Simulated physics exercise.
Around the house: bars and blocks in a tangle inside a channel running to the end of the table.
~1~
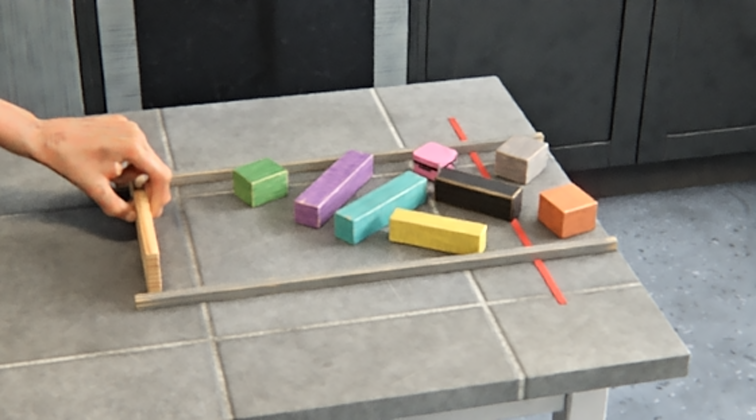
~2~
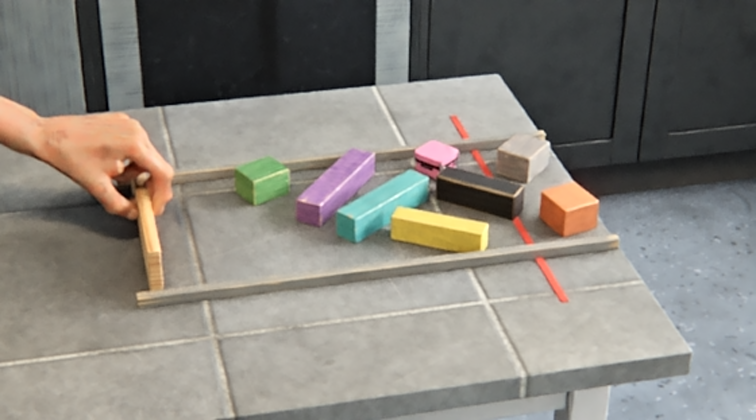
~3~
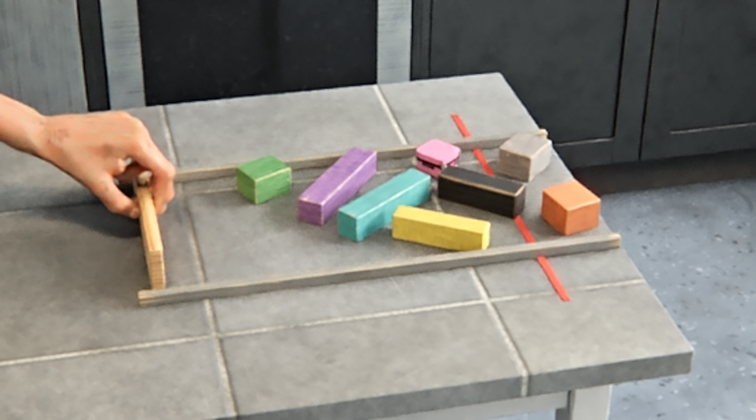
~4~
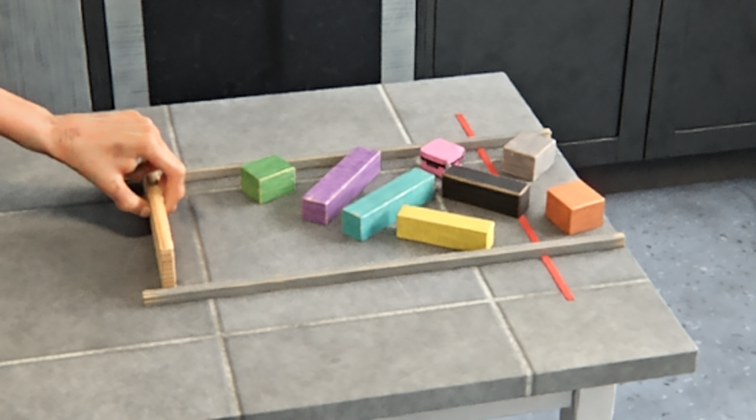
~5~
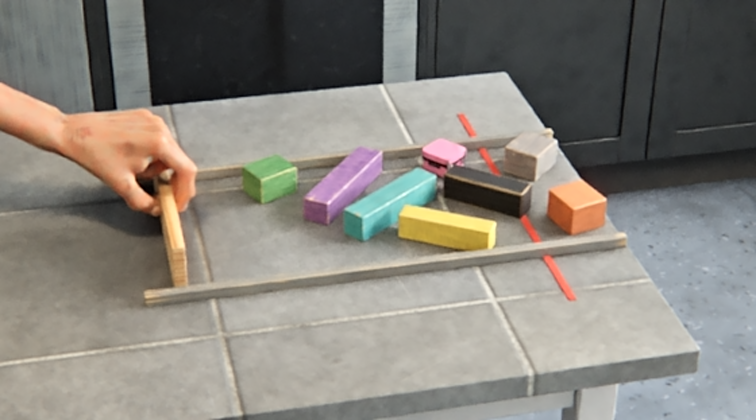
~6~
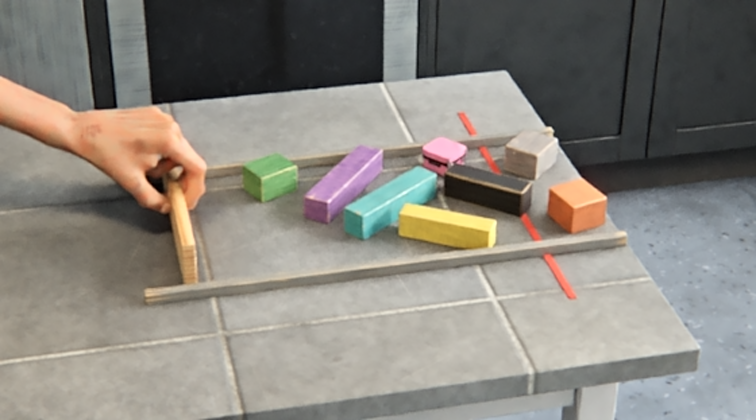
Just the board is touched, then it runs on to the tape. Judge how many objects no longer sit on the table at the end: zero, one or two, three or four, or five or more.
Watch it: A handful - three or four - go plunging down.
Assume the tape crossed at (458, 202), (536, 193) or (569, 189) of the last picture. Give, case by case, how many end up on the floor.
Respectively 1, 5 and 7.
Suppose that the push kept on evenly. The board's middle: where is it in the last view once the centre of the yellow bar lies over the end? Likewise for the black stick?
First it's close to (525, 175), next close to (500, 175).
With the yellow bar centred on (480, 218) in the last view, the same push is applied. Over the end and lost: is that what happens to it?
Note - yellow bar retained.
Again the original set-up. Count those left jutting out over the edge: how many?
I'd say 3 of them.
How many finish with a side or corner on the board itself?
Counting them up gives 3.
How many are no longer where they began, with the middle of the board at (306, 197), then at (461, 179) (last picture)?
Counts: 2 / 8.
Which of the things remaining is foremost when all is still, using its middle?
The yellow bar is foremost.
A little later, none off yet; orange block at rest near (577, 206); grey block at rest near (531, 154); black stick at rest near (487, 190).
Next, none off yet; orange block at rest near (577, 206); grey block at rest near (531, 154); black stick moving near (499, 191).
Later still, none off yet; orange block tilted well over near (645, 244); grey block shifted a little near (553, 159); black stick shifted about its own width near (572, 194).
When it is over, the number that fall off is three or four; down, pink case, black stick, grey block and orange block.
